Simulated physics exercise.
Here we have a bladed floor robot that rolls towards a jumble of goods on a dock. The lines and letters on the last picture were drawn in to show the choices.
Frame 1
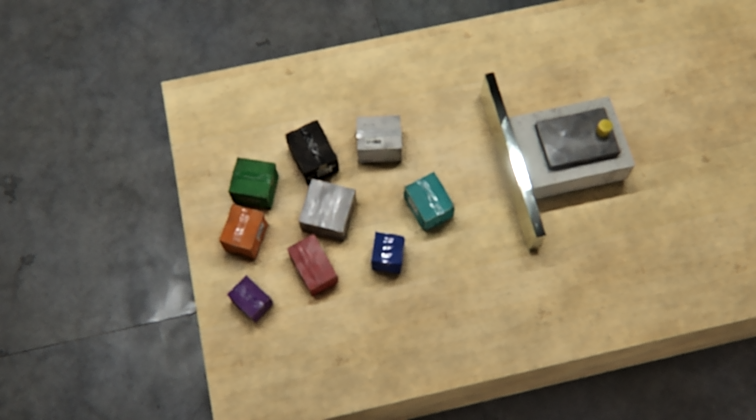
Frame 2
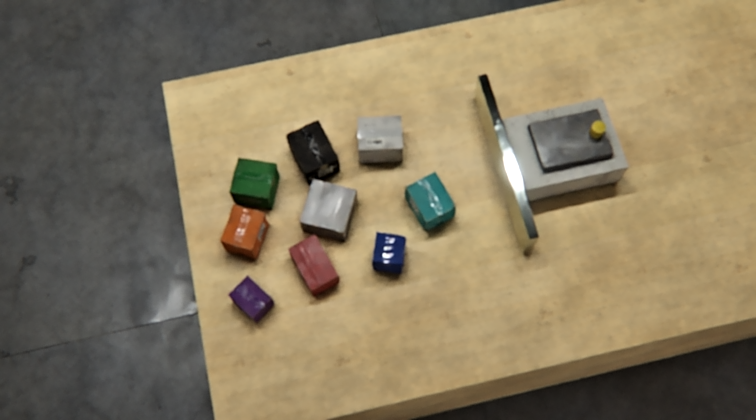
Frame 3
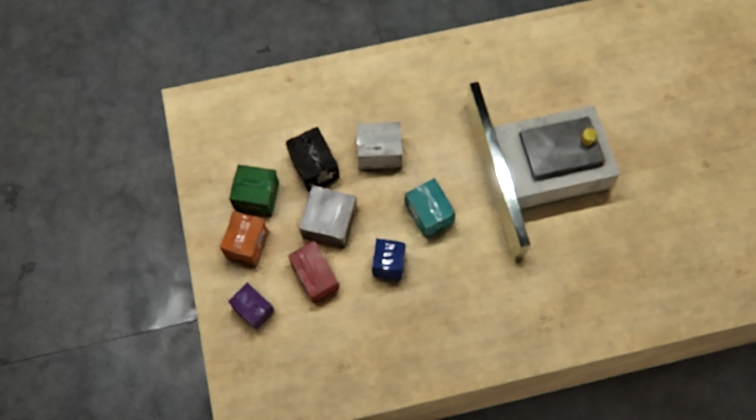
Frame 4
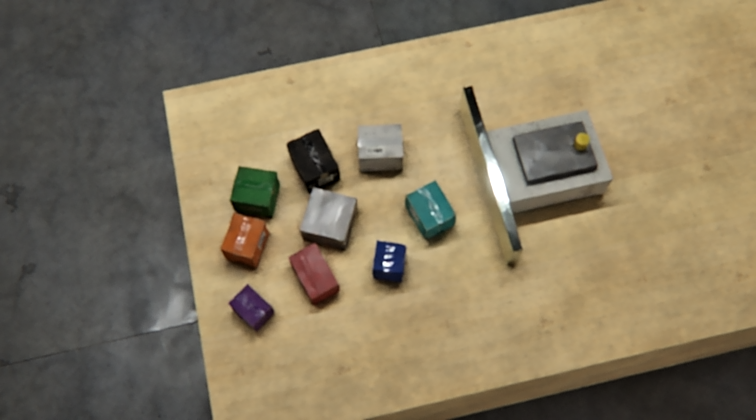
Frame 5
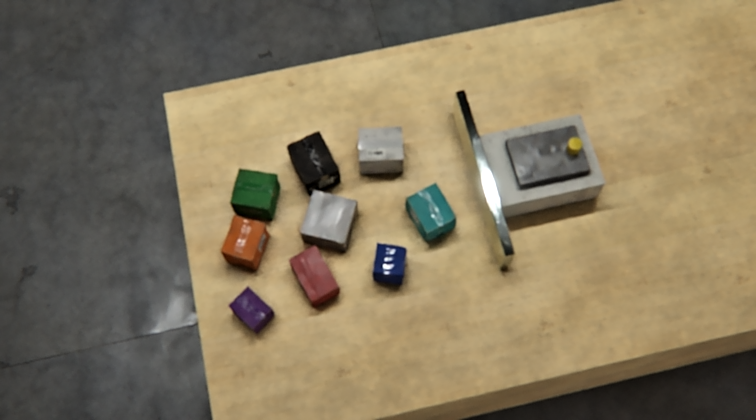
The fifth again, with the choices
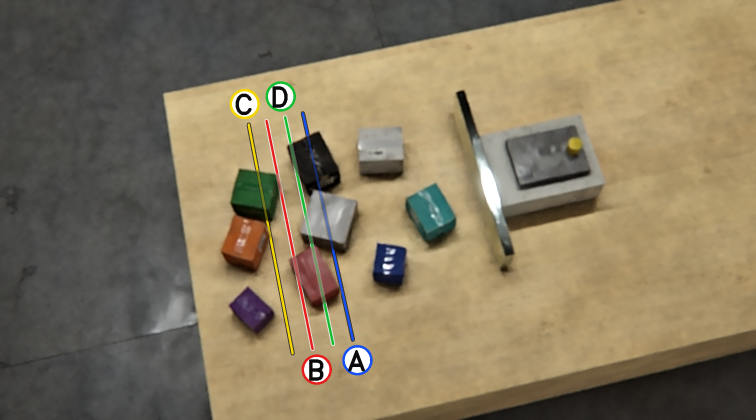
In the video, a small gray machine with a long upright blade moves slowly left across a wooden surface toward a cluster of nine colored blocks, closing part of the gap while the blocks stay in their arrangement.
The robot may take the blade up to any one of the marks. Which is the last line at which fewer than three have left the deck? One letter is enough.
Up to line C.
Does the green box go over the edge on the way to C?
By then, yes.
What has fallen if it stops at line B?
The green box goes over.
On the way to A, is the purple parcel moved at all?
No.
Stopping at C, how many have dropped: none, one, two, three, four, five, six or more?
In all, two.
On the marked copy, A at (327, 220); B at (288, 229); C at (269, 233); D at (308, 224).
Taking C. A third of the way, robot (466, 173); white parcel (367, 155); turquoise parcel (390, 221).
Two thirds of the way, robot (389, 190); green box (219, 202); orange parcel (233, 246).
When it is over, robot (328, 203); green box over the edge; orange parcel over the edge; two fallen.
As for the rest, A is within the limit but short; B is within the limit but short; D is within the limit but short.
